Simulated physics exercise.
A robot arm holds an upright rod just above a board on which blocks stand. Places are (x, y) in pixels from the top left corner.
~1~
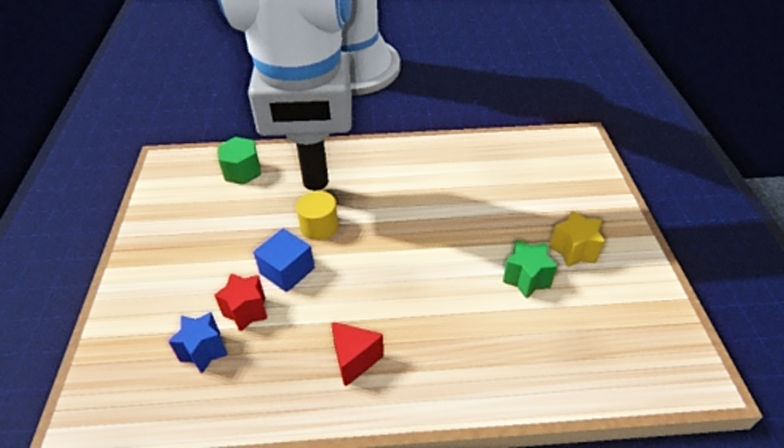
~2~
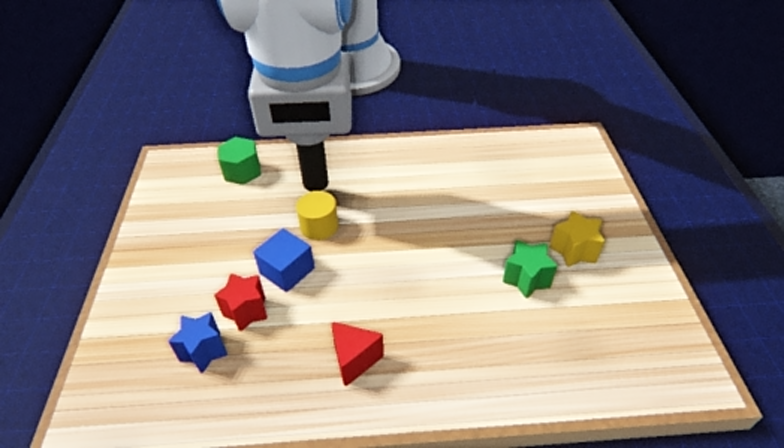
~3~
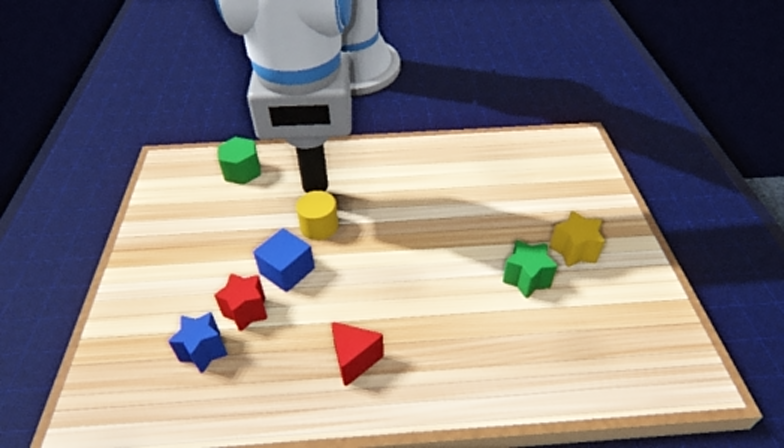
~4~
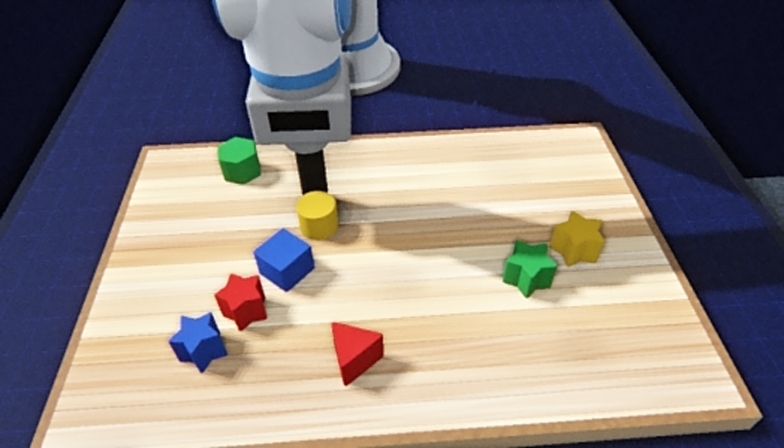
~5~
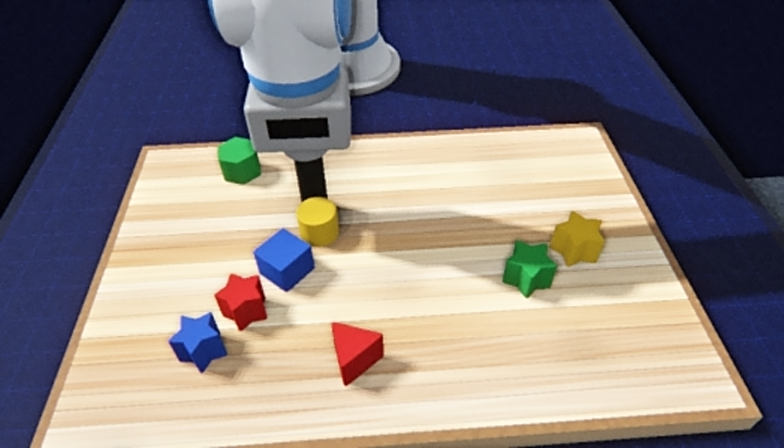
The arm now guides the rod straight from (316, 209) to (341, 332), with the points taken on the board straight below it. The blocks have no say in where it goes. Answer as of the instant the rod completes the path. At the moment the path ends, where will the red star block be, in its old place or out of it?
At the end of the path, the red star block remains in its old spot.
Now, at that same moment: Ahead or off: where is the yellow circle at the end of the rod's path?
Most likely the yellow circle stays ahead.
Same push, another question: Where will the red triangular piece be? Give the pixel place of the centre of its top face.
Most likely (361, 381).
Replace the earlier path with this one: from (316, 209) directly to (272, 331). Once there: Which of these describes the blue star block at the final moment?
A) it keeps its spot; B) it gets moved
B.
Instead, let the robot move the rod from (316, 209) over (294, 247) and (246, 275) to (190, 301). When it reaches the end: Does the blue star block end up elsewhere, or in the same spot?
It stays.
What follows on the original path. One third of the way, rod (323, 235); blue square (280, 254), turned 20° clockwise; yellow circle (327, 249).
Two thirds of the way, rod (331, 275); blue square (279, 254), turned 25° clockwise; yellow circle (338, 293).
At the end, rod (339, 322); red star block still; blue square (279, 254), turned 25° clockwise; yellow circle (347, 346); red triangular piece (361, 381), turned 40° anticlockwise.
